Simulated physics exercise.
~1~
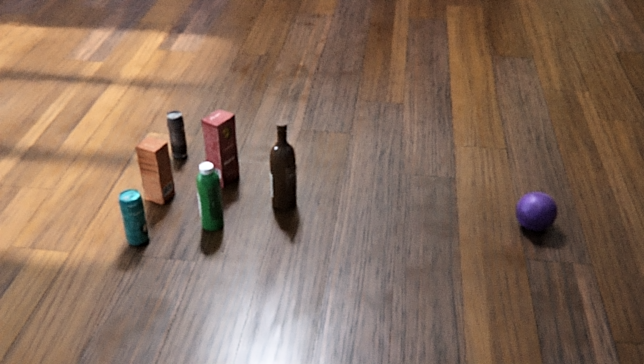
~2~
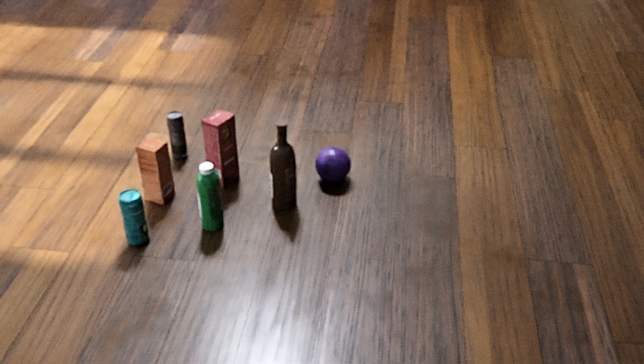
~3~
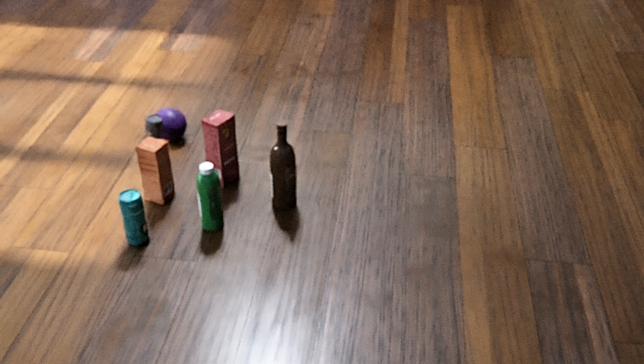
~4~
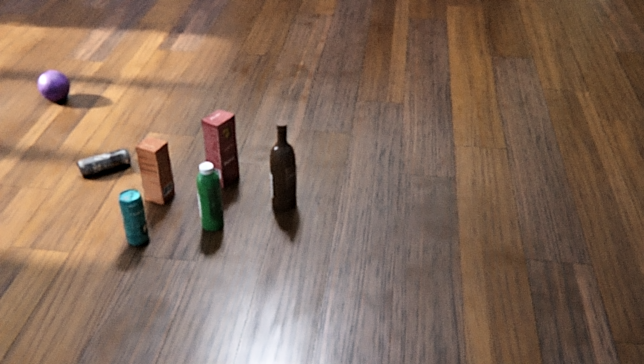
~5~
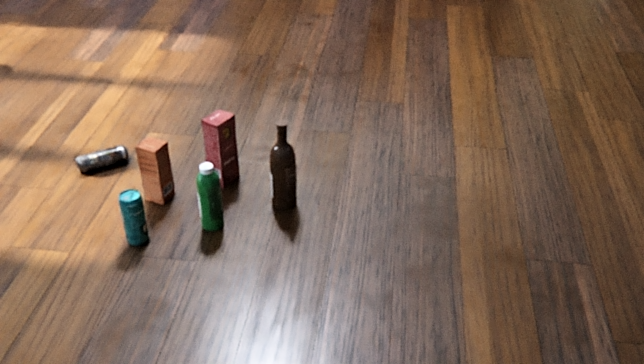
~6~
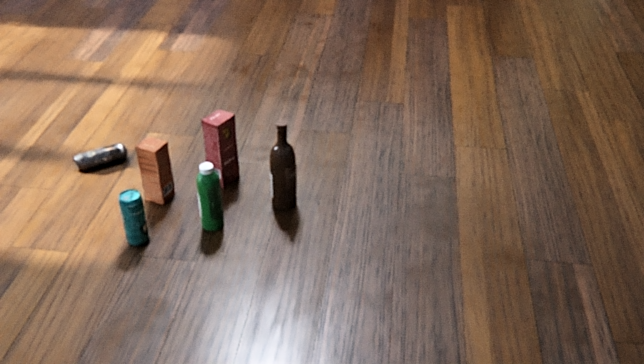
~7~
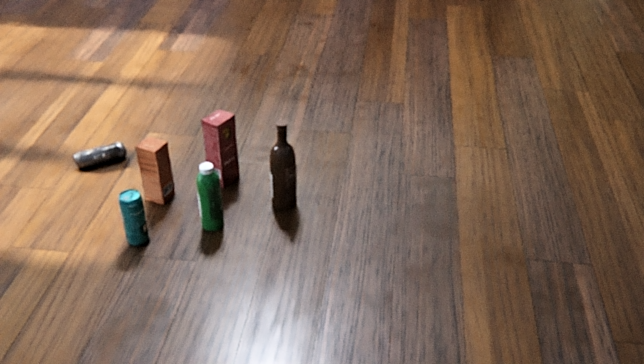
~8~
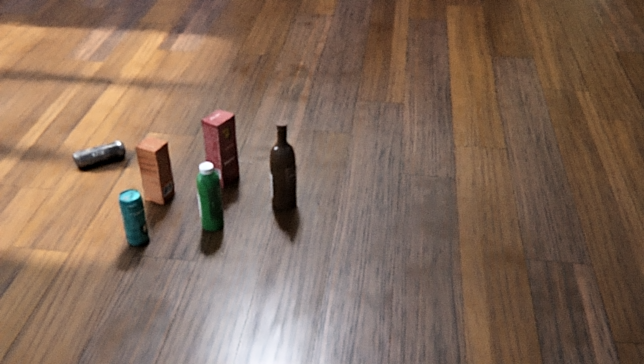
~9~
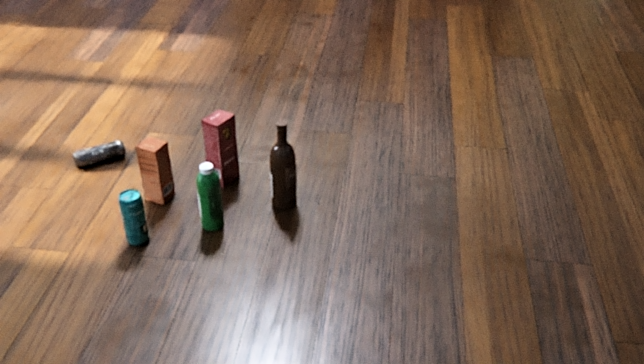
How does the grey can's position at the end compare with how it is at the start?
At the start the grey can stands upright at the back of the group. By the end it is lying on its side on the floor, a little to the left of where it stood.
